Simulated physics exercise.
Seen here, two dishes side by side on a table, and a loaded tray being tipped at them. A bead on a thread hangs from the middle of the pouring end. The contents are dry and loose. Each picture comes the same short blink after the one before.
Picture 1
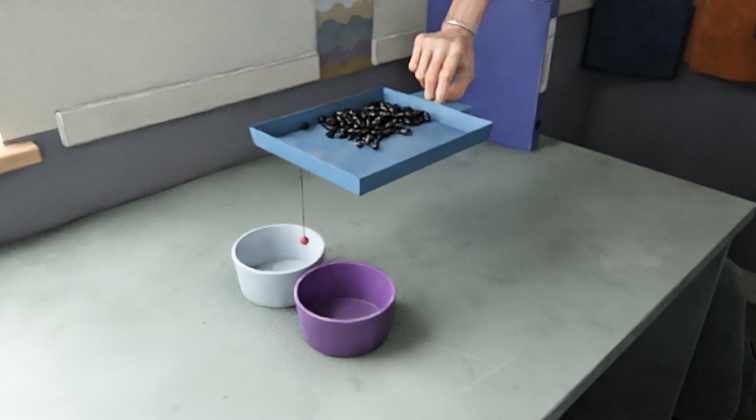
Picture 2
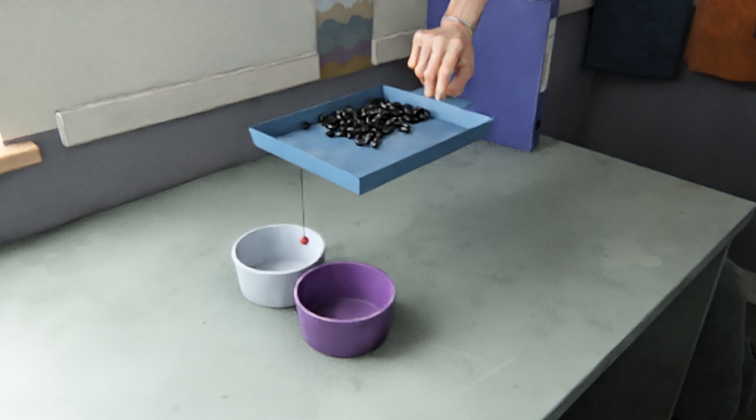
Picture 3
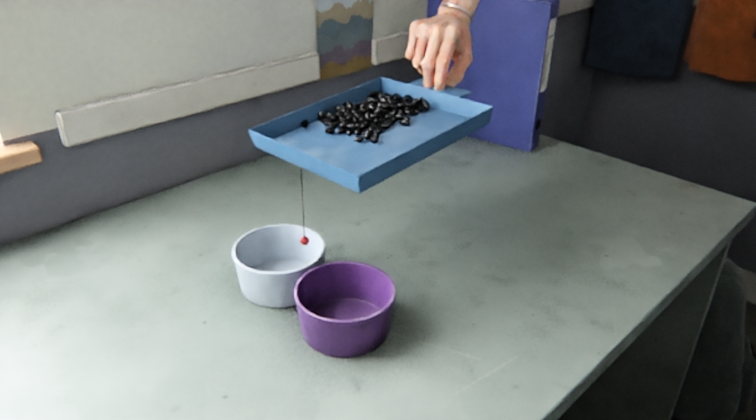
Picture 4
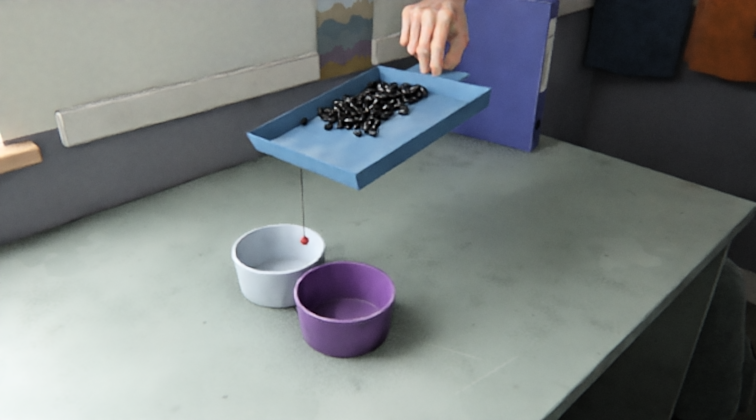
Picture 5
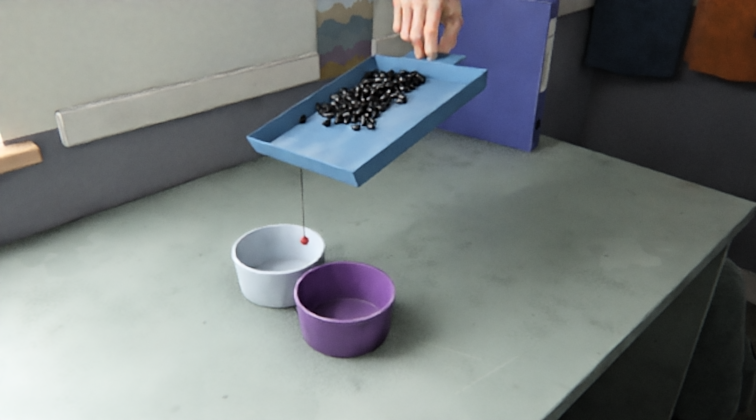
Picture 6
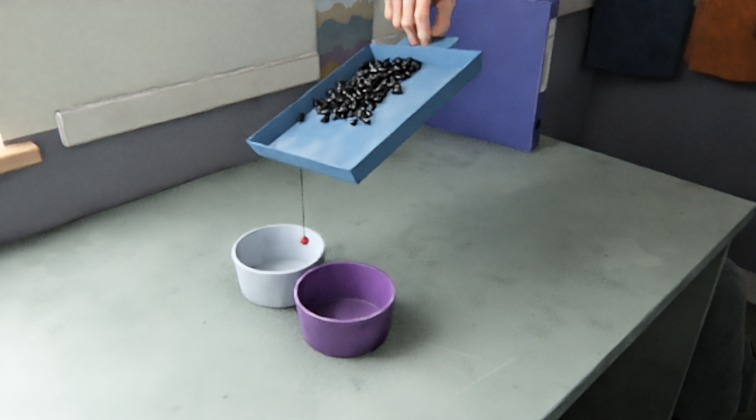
A blue tray of black beans, held by a hand at its far edge, starts out nearly level above a pale dish and a purple dish. The hand raises the far edge steadily, and the tray slopes more toward its near left corner, while the red bead hangs on its thread.
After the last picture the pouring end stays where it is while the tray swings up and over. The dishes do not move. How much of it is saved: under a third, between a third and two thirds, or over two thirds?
Together they catch between a third and two thirds.
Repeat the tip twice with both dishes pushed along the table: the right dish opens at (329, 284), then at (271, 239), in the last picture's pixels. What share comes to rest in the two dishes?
Roughly 80 per cent, and 80 per cent.
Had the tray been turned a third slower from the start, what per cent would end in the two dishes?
About 50 per cent.
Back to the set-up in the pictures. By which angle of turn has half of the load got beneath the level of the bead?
At about 105°.
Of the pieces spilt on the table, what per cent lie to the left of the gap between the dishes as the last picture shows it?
Roughly 100 in a hundred.
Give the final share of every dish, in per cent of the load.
The left dish has 50 per cent, the right dish has 0.
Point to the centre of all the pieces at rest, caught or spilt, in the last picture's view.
Around (256, 270).
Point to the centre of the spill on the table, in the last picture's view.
Near (222, 260).
Soon after the last picture, tray tipped steeply; most on the tray; a stray few in the left dish; a stray few outside both; a small part in the air.
A little later, tray tipped past a quarter turn; about a quarter on the tray; about a third in the left dish; about a third outside both; about a quarter in the air.
Later still, tray tipped past a quarter turn; about half in the left dish; about half outside both.
At rest, tray tipped past a quarter turn; none in the right dish; about half in the left dish; about half outside both.
